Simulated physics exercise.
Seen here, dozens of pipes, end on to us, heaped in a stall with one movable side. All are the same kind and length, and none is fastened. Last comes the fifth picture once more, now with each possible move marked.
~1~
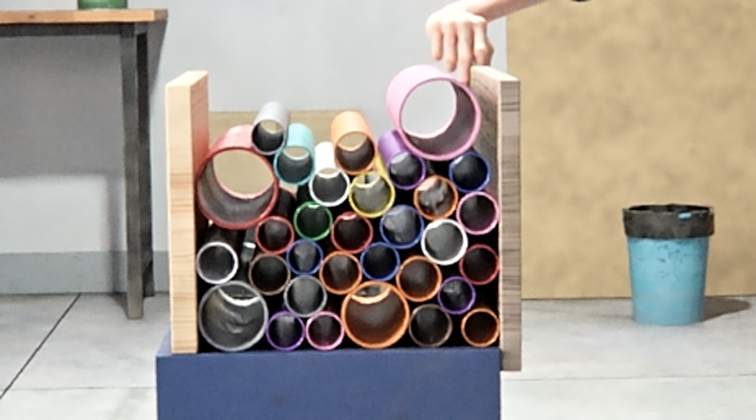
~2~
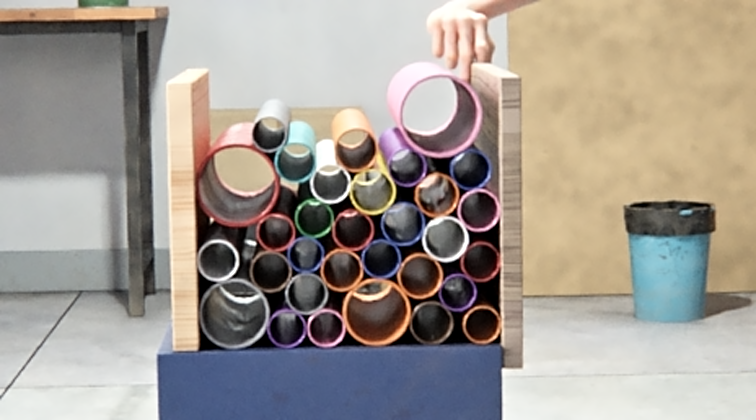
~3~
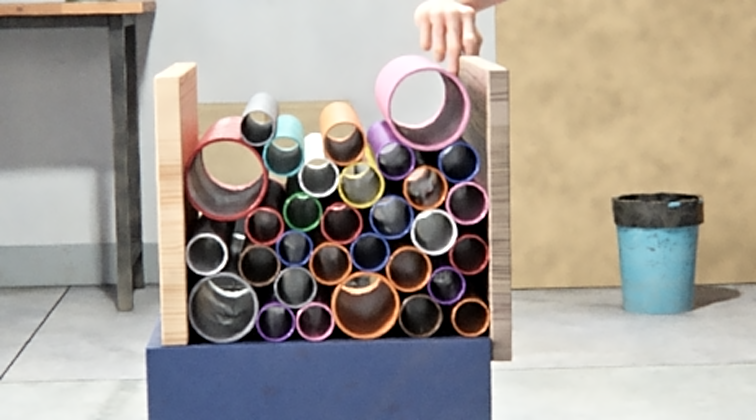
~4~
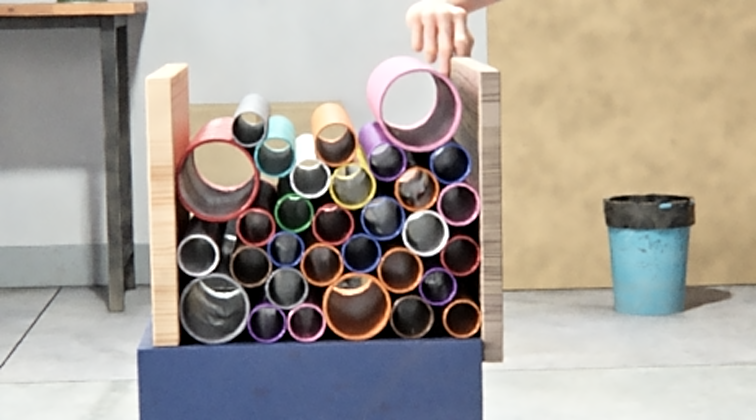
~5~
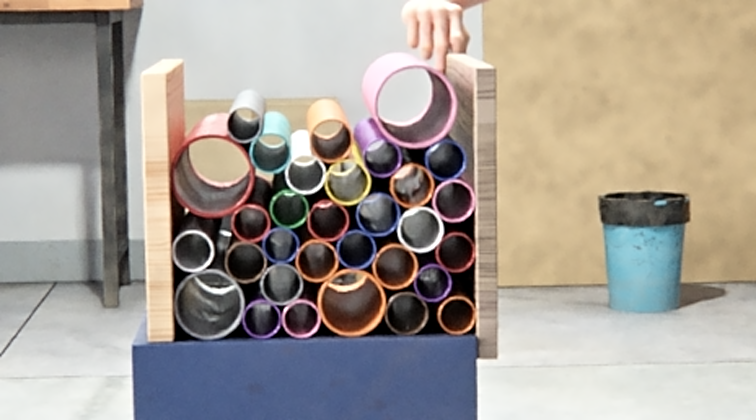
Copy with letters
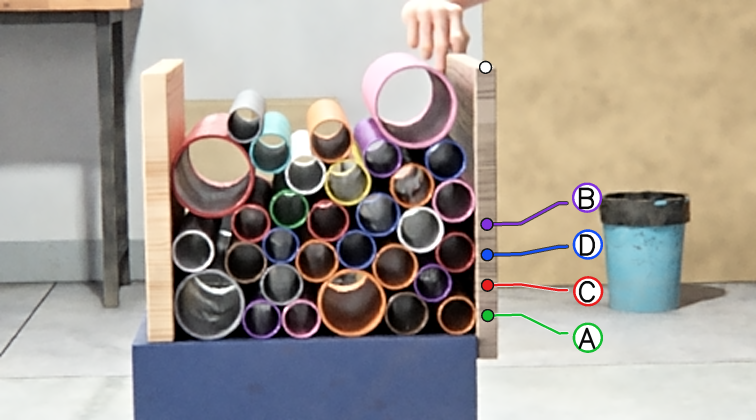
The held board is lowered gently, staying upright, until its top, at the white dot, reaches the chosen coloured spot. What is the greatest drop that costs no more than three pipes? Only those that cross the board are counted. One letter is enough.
Lower it to B and no more.
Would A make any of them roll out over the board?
At A: Yes.
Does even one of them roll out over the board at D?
Yes, at D.
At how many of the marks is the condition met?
The number is one.
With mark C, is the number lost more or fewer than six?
It loses more than six.
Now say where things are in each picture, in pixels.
In the first frame, a grey pipe (233, 316); an orange pipe (481, 327); an orange pipe (341, 273).
In the second frame, an orange pipe (342, 270); a red pipe (353, 230).
In the third frame, a red pipe (225, 179); a blue pipe (459, 162).
In the fourth frame, a grey pipe (249, 129); side board (473, 196).
In the fifth frame, a grey pipe (209, 305); an orange pipe (457, 315); an orange pipe (317, 261).
On the copy, A at (488, 315); B at (487, 224); C at (488, 285); D at (488, 255); the white dot at (486, 68).
On B. First, top of the board (475, 137).
Then, top of the board (476, 219).
Finally, top of the board (476, 224), two out over the board.
By contrast, A more than three out over the board; C more than three out over the board; D more than three out over the board.
